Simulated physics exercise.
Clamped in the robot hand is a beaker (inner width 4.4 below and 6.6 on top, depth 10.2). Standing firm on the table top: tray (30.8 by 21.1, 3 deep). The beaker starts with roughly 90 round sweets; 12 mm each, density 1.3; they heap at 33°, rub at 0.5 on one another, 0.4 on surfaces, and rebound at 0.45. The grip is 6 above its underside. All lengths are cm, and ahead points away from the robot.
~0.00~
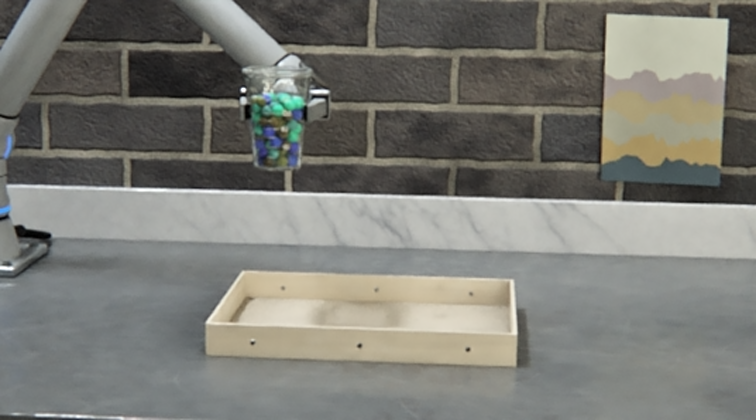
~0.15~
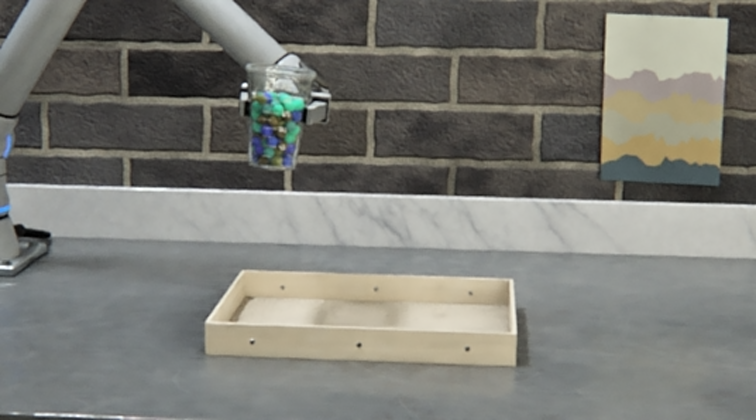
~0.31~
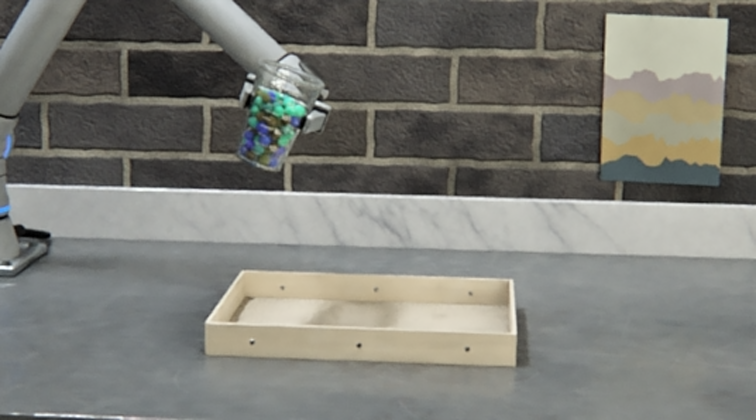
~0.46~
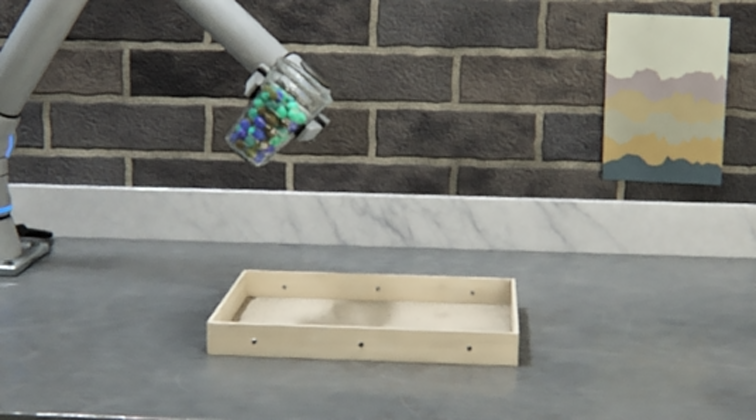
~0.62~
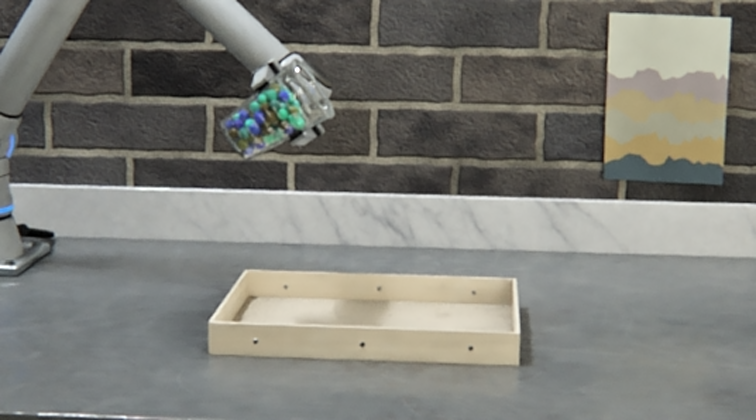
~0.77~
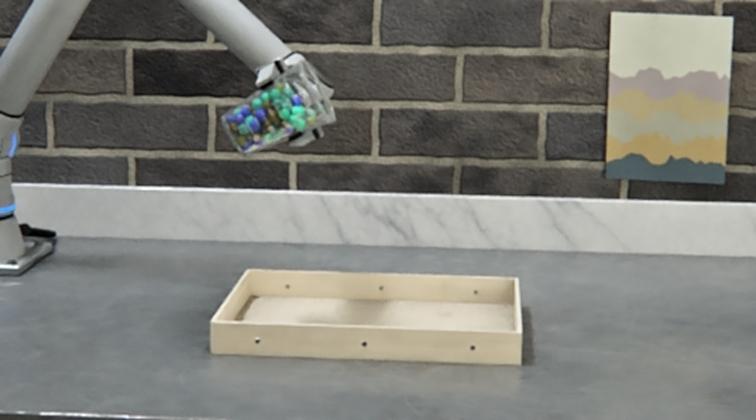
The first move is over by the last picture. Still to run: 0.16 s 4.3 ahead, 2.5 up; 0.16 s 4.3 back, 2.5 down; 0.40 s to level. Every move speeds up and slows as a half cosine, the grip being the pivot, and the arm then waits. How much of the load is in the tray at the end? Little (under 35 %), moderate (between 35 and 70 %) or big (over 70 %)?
A little share, under 35 %, ends in the tray.
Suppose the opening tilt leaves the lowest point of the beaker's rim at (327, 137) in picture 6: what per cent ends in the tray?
Some 55 per cent.
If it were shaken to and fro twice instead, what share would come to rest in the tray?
In that case some 20 per cent.
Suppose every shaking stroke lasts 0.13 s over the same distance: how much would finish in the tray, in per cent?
Then about 25 per cent.
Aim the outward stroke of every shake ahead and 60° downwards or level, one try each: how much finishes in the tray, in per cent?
About 0 and 10 per cent.
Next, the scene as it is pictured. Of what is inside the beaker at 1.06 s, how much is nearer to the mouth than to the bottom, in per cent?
Roughly 55 per cent.
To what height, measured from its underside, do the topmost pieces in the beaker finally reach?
About 9.0 cm.
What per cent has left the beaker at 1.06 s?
Near 5 per cent so far.
By 1.06 s, tilted 61° forward, highest piece 26 above the table; 83 in the beaker, 6 in flight or on a rim.
By 1.35 s, tilted 18° forward, highest piece 27 above the table; 81 in the beaker, 8 in the tray.
By 1.69 s, level, highest piece 27 above the table; 81 in the beaker, 8 in the tray.
By 2.74 s, level, highest piece 27 above the table; 81 in the beaker, 8 in the tray.
Final count, 81 in the beaker, 8 in the tray. That is 9 % in the tray.
